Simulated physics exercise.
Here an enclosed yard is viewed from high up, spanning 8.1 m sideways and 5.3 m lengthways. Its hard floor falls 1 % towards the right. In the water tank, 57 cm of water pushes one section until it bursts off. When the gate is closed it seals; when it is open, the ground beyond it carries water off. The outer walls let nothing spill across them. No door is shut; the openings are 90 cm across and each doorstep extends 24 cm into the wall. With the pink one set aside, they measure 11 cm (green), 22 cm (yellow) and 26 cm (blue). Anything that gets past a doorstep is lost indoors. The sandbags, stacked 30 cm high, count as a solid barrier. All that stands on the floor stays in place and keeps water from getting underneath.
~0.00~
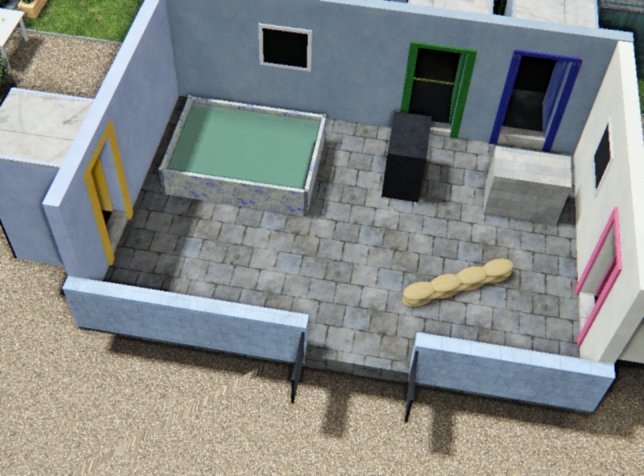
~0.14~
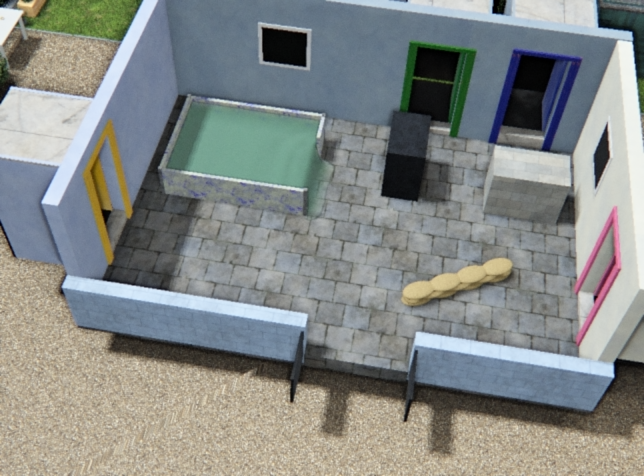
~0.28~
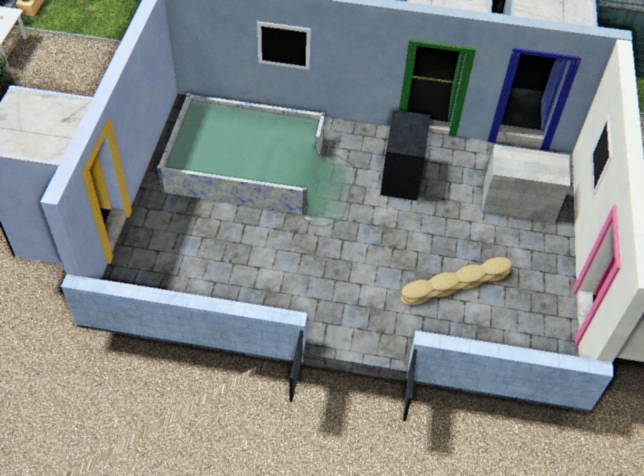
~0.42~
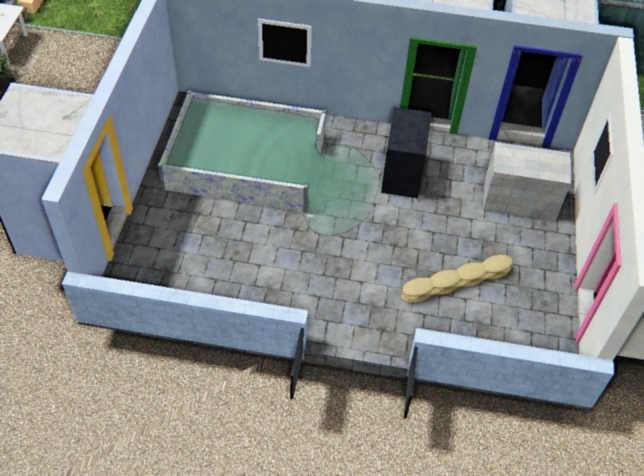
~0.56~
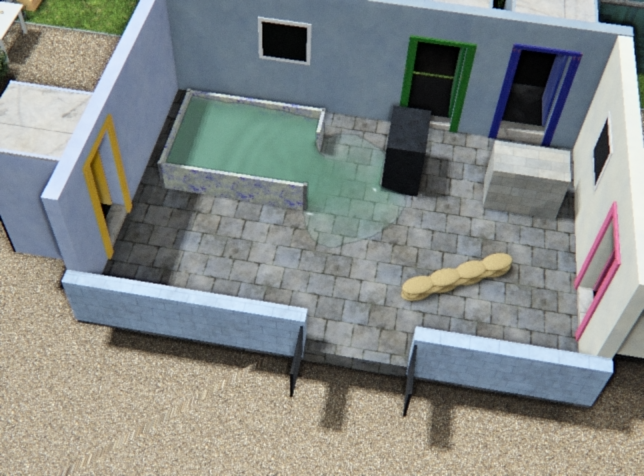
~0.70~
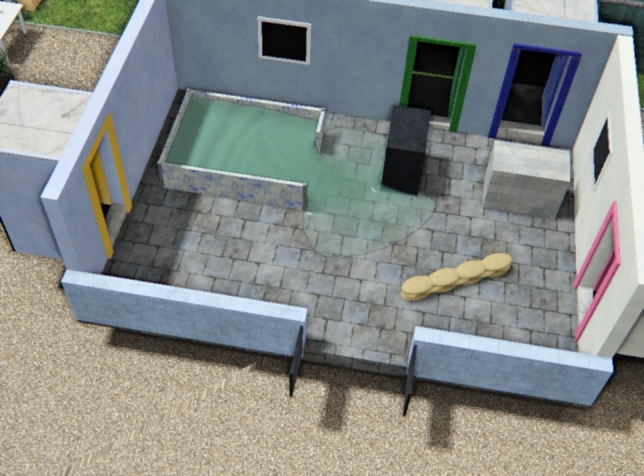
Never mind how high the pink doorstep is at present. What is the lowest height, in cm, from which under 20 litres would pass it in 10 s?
5 cm.
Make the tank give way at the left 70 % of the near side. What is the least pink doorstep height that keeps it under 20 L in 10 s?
About 9.0 cm.
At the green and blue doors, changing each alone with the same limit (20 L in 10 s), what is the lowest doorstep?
Roughly 8.0 cm for the green door and roughly 8.0 cm for the blue door.
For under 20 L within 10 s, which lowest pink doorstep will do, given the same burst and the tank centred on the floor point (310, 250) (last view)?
Then it needs to be around 21 cm high.
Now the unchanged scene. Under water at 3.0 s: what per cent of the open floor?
Approximately 50 %.
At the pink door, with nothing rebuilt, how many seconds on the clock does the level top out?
I'd say near 4.5 seconds.
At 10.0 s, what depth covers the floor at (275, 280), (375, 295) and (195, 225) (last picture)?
In order: Around 3, 6 and 1 cm.
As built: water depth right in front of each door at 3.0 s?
Depths in cm - blue: 2, yellow: 0, pink: 6, green: 8.
After 1.4 s water covers 25 % of the floor, deepest (38 cm) near (374, 188); it has not reached the pink door.
After 3.0 s water covers 50 % of the floor, deepest (34 cm) near (566, 234); 6 cm at the pink door, 0 litres in over its 11 cm doorstep.
After 10.0 s water covers 90 % of the floor, deepest (14 cm) near (567, 257); 7 cm at the pink door, 0 litres in over its 11 cm doorstep.
At the pink door as built, the water arrived by 2.2 s and peaked near 9 cm at 4.6 s.
With a doorstep of 4.5 cm, 27 litres would have come in within the 10 s; with 6 cm, 12 litres. So under 20 litres takes about 5 cm.
